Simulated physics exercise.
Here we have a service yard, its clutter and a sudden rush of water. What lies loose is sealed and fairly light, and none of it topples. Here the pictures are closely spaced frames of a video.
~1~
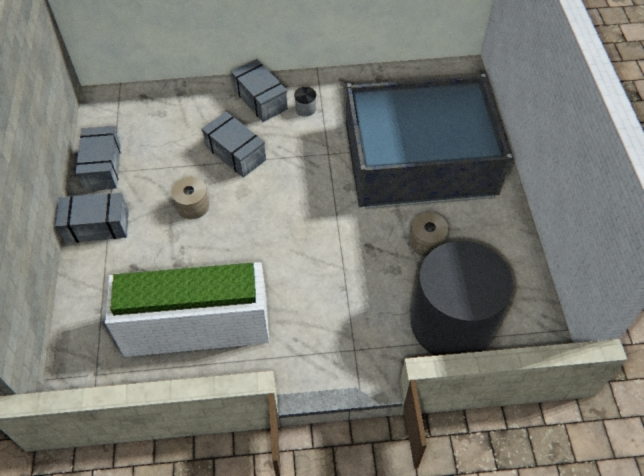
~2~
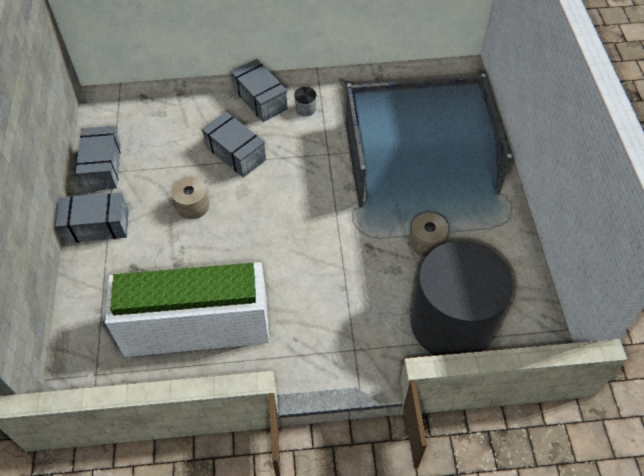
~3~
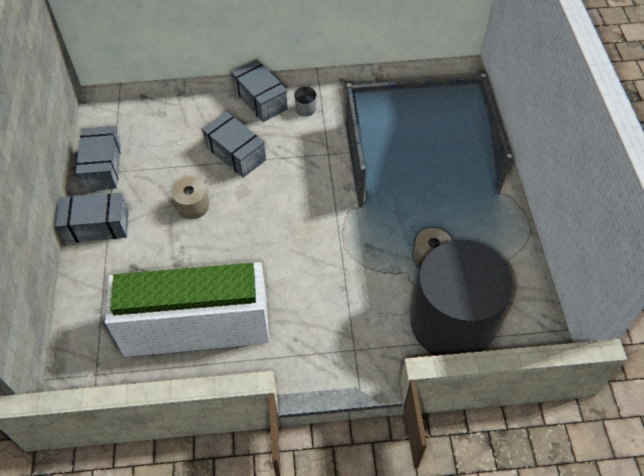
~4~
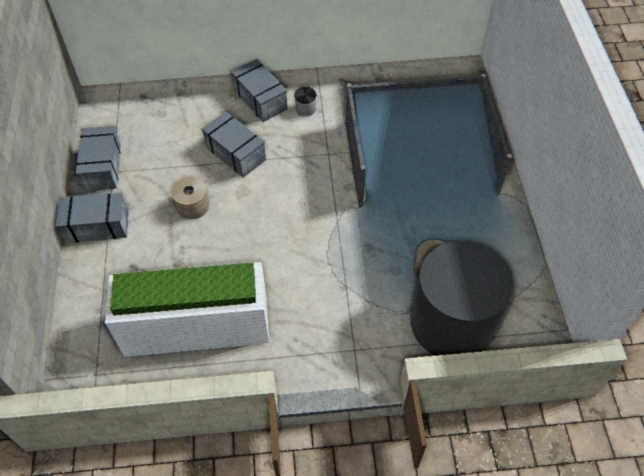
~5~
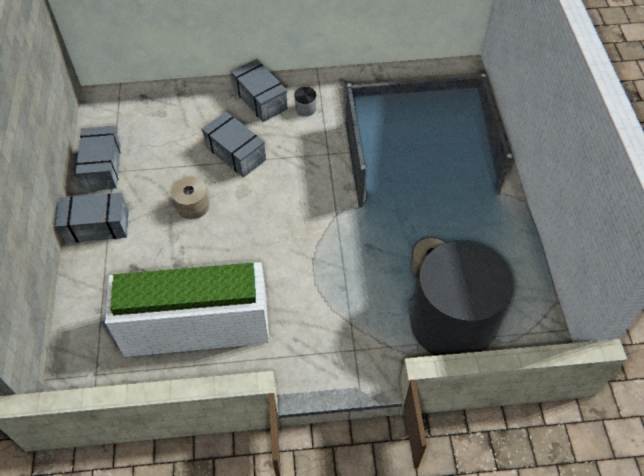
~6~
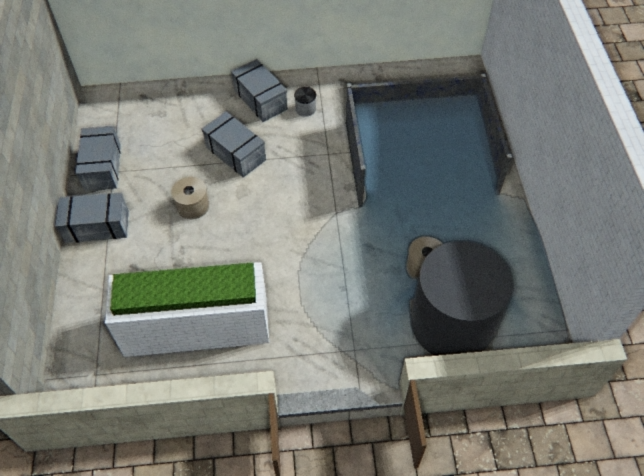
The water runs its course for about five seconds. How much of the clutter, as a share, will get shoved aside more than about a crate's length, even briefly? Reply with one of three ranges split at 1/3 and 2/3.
Under 1/3.
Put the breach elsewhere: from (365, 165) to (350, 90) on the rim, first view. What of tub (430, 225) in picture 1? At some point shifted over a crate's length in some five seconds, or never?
Answer: Distance not reached.
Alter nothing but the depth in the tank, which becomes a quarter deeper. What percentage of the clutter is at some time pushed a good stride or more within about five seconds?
I'd say somewhere about 60 percent.
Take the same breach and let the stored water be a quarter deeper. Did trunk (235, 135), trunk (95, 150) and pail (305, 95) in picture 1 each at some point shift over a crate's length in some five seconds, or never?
Respectively, never gets that far, gets that far, never gets that far.
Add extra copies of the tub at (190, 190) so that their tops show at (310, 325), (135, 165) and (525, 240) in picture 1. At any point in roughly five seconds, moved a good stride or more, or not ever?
Here's how it goes: Sent far off, never gets far, and lastly sent far off.
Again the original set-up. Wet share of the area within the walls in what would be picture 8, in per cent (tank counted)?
Close to 30 %.
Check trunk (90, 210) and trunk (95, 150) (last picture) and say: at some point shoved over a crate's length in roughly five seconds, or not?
Note, in order: Past that mark / within that.
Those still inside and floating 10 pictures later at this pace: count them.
I count 1.
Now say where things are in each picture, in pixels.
In the first picture, a tub at (430, 227) rests on the ground; a tub at (189, 190), on the bottom; 0 of 7 have shifted.
In the second picture, a tub at (430, 227) rests on the ground; a tub at (189, 190) rests on the ground; 0 of 7 have shifted.
In the third picture, a tub at (434, 243), on the bottom, close to its start; a tub at (189, 190), on the bottom; 1 of 7 have shifted.
In the fourth picture, a tub at (435, 255), on the bottom, a stride from its start; a tub at (189, 190) rests on the ground; 1 of 7 have shifted.
In the fifth picture, a tub at (433, 254), afloat, a stride from its start; a tub at (189, 190) rests on the ground; 1 of 7 have shifted.
In the sixth picture, a tub at (428, 252), afloat, a stride from its start; a tub at (189, 190), on the bottom; 1 of 7 have shifted.
A moment on, 1 of 7 are well off their spots; 1 afloat.
Next, 1 of 7 are well off their spots; 1 afloat.
Later, 1 of 7 are well off their spots; 1 afloat.
In the end, 2 of 7 are well off their spots, and 2 have been at some point; 2 afloat.
